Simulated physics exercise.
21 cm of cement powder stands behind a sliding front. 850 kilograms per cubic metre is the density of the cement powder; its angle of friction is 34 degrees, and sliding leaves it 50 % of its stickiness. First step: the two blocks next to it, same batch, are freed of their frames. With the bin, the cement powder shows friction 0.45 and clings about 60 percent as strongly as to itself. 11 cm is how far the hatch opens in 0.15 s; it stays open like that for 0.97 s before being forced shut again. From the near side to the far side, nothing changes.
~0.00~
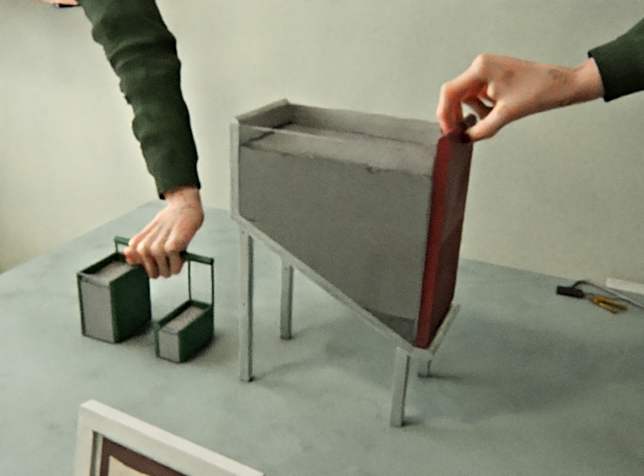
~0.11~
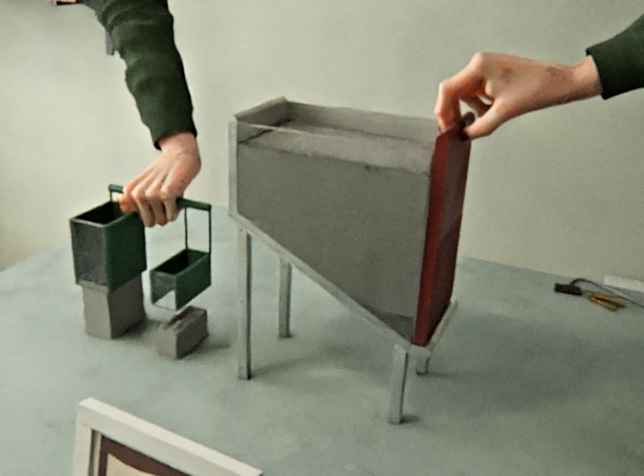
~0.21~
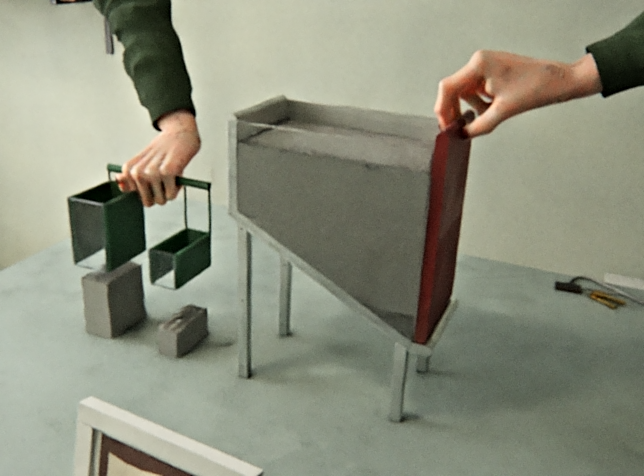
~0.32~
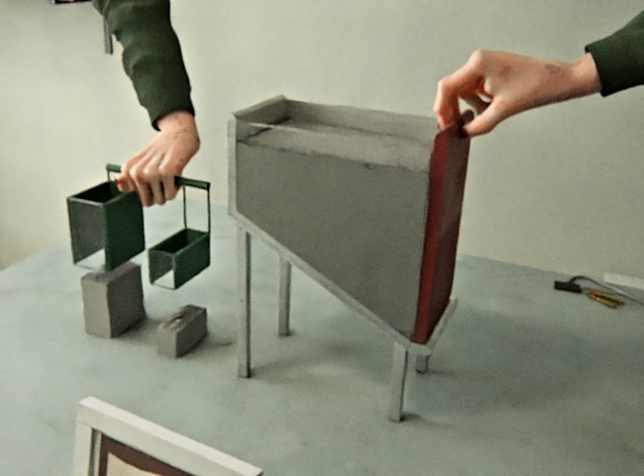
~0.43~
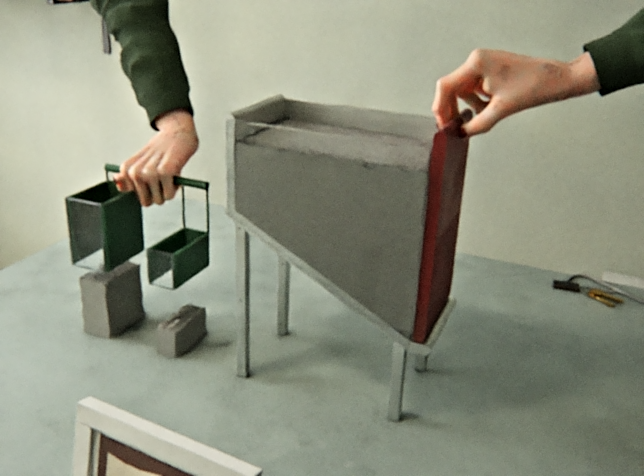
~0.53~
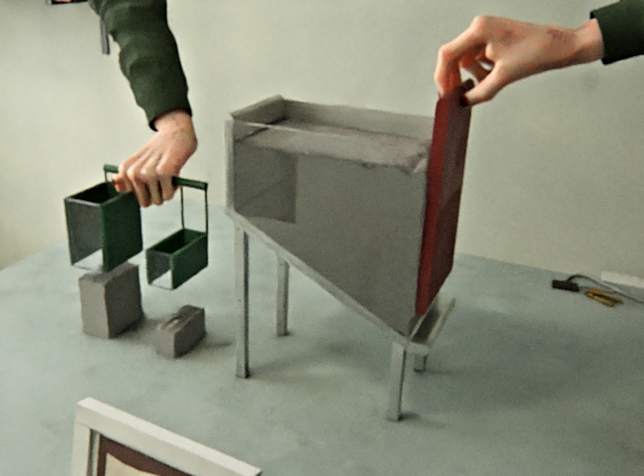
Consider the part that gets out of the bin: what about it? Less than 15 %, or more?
Less.
By 0.80 s, the hatch is 11 cm open and 0 % is out.
By 1.12 s, the hatch is 11 cm open and 0 % is out.
By 1.43 s, the hatch is 11 cm open and 0 % is out.
By 1.75 s, the hatch is 2.4 cm open and 1 % is out.
By 1.99 s, at the end, the hatch is shut and 1 % is out.
